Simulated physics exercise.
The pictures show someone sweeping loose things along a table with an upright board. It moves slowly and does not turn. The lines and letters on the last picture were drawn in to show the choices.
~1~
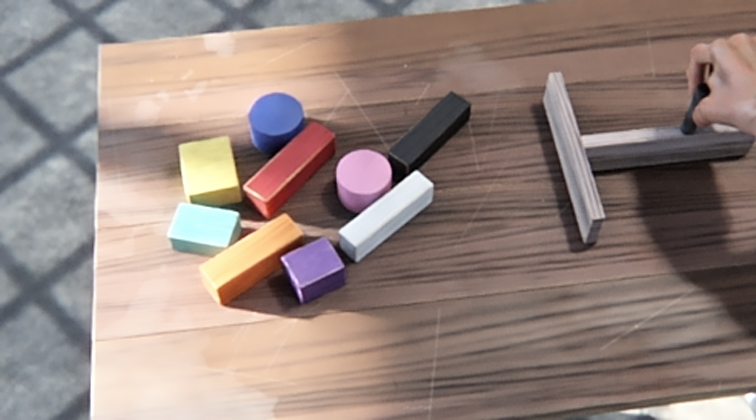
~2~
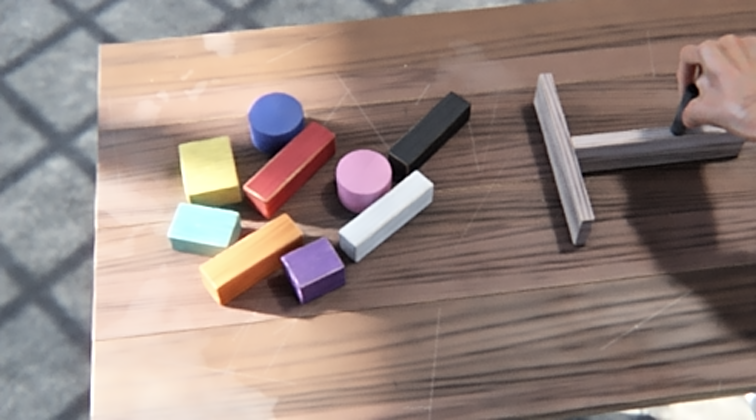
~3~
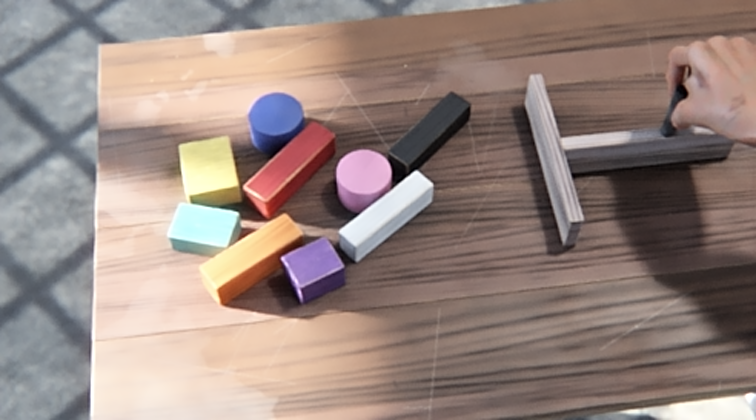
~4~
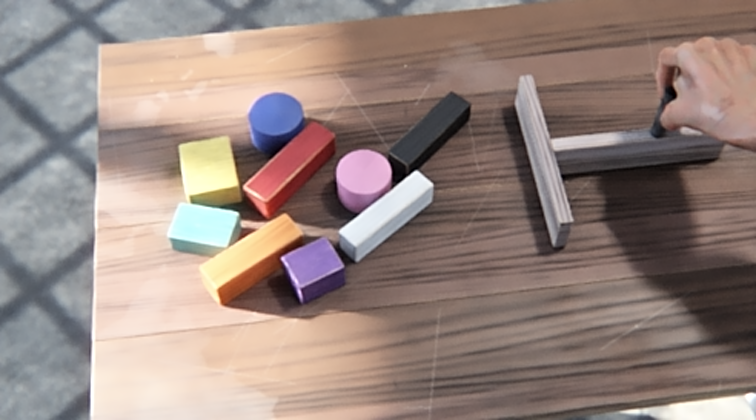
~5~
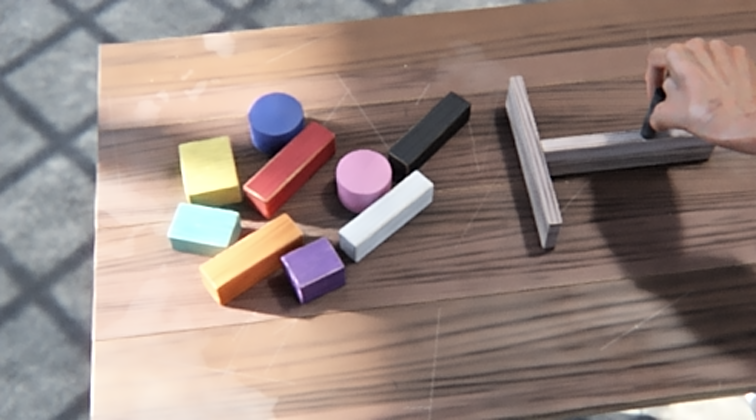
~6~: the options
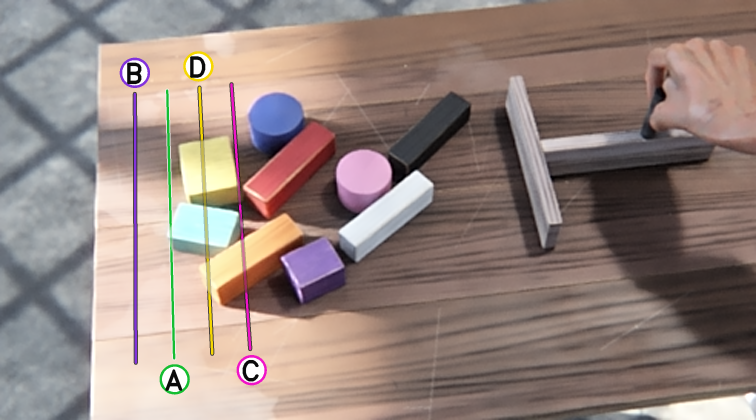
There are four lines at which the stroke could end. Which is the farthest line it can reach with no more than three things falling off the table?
No farther than A.
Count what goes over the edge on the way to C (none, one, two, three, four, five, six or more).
By then, none.
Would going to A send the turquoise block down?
By then, yes.
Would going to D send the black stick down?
By then, no.
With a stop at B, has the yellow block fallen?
Yes.
On the marked copy, A at (170, 213); B at (135, 217); C at (240, 205); D at (205, 209).
Taking A. A third of the way, board (406, 160); black stick (378, 136); white stick (366, 222).
Two thirds of the way, board (273, 174); yellow block (164, 161); turquoise block (171, 247).
When it is over, board (169, 186); yellow block over the edge; red stick over the edge; three fallen.
As for the rest, B drops six; C is within the limit but short; D is within the limit but short.
